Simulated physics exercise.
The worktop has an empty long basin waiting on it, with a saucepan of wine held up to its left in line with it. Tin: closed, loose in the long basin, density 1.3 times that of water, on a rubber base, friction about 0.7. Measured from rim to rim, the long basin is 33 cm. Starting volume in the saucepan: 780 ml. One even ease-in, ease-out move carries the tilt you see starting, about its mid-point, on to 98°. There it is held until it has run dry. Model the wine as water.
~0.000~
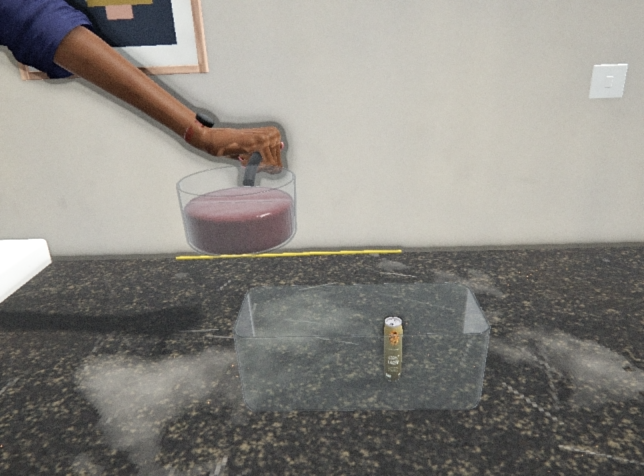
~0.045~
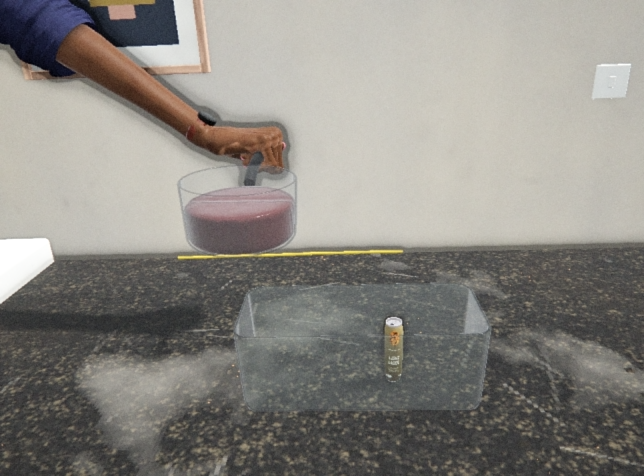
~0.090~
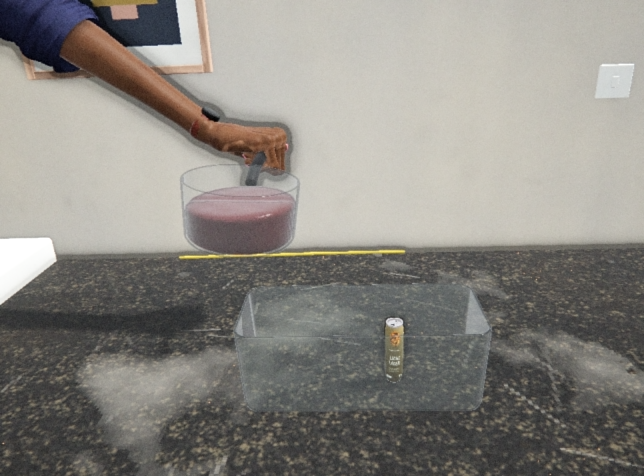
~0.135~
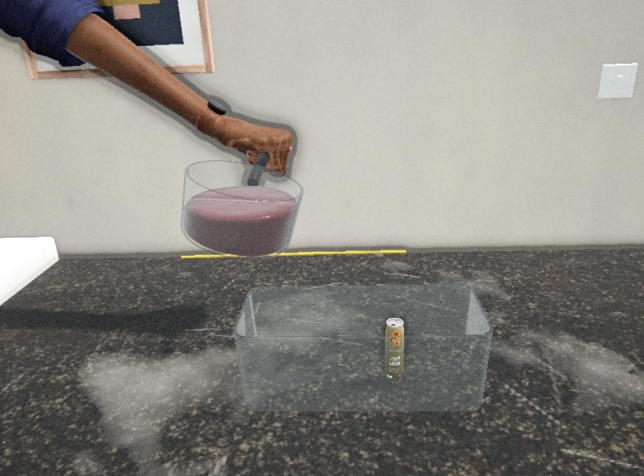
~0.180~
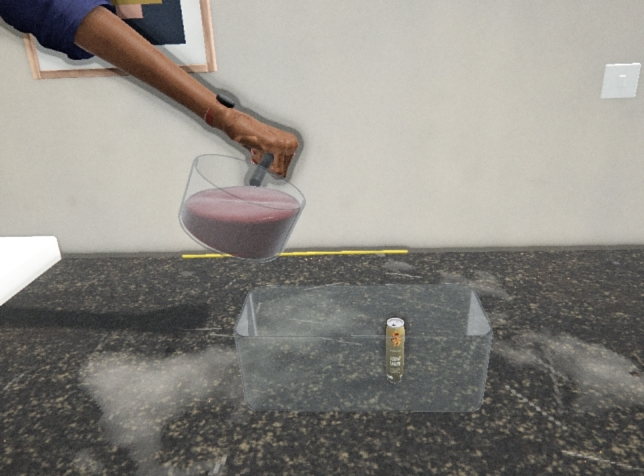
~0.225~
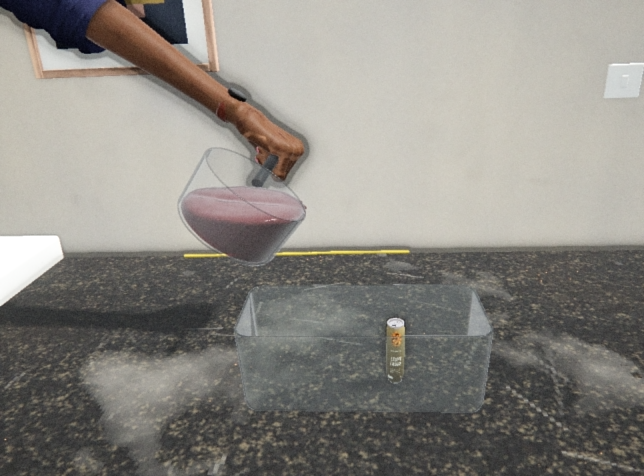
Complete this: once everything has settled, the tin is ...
Once everything has settled, the tin is standing up.
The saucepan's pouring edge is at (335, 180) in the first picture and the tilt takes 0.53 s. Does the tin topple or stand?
It tumbles.
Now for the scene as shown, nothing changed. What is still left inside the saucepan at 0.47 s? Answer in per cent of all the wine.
Fraction remaining: Approx. 34 per cent.
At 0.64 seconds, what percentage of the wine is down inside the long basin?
Some 80 percent of the total.
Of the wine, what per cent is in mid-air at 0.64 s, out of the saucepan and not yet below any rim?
Close to 9 in every hundred parts.
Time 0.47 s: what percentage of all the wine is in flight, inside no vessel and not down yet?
Roughly 48 percent.
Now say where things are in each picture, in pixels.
The first frame shows tilt 0°; pouring edge (294, 179); surface from (186, 202) to (294, 199); the long basin's rim runs from (241, 312) to (479, 307); the tin's top is at (393, 324).
The second frame shows tilt 2°; pouring edge (296, 181); surface from (187, 201) to (295, 199).
The third frame shows tilt 7°; pouring edge (299, 186); surface from (188, 200) to (296, 200).
The fourth frame shows tilt 15°; pouring edge (302, 194); surface from (188, 200) to (298, 201).
The fifth frame shows tilt 25°; pouring edge (304, 205); surface from (187, 198) to (302, 203).
The sixth frame shows tilt 37°; pouring edge (304, 217); surface from (184, 194) to (299, 206); 1 per cent is over the edge.
By 0.47 s the tilt is 94° and 34 per cent is still to pour; the tin stands where it began.
By 0.64 s the tilt is 98° and 11 per cent is still to pour; the tin stands where it began.
By 0.83 s the tilt is 98° and 3 per cent is still to pour; the tin stands where it began.
By 1.03 s the tilt is 98° and 1 per cent is still to pour; the tin stands where it began.
At rest the tin stands where it began.
